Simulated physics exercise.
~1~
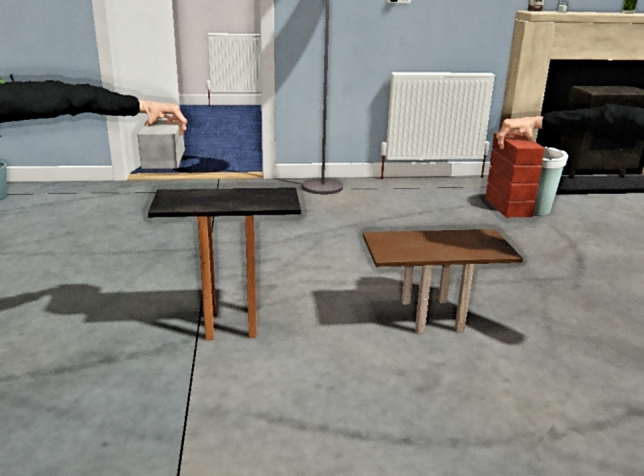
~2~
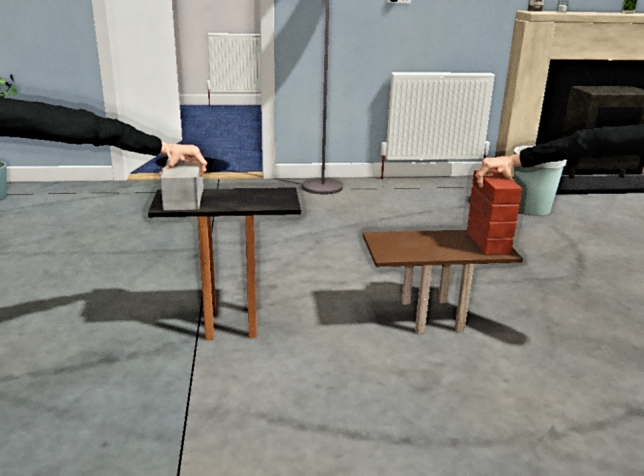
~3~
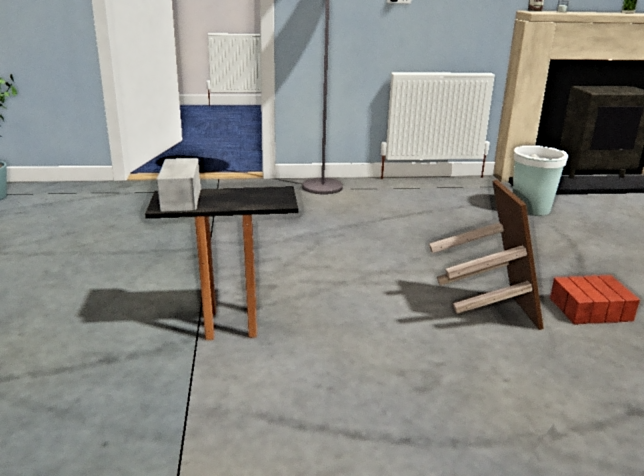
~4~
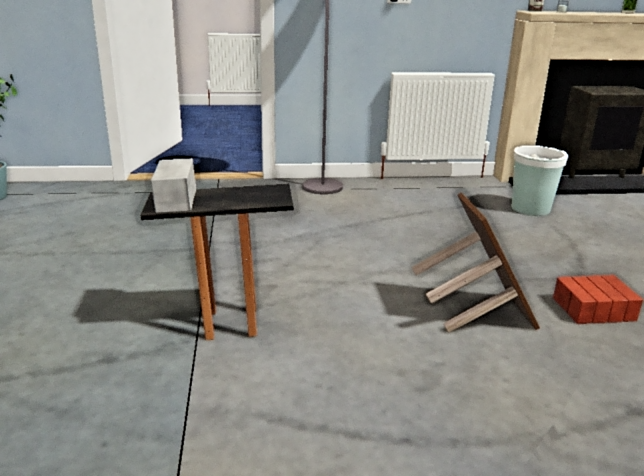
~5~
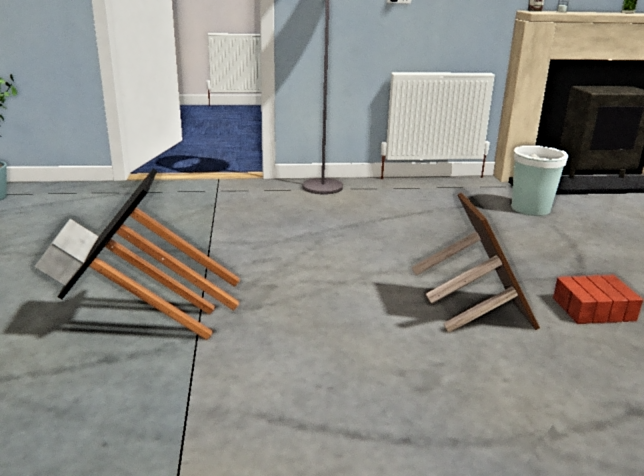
Room with grey floor, hands placing red bricks and a pale block on two small tables, brown tipping over first, then black.
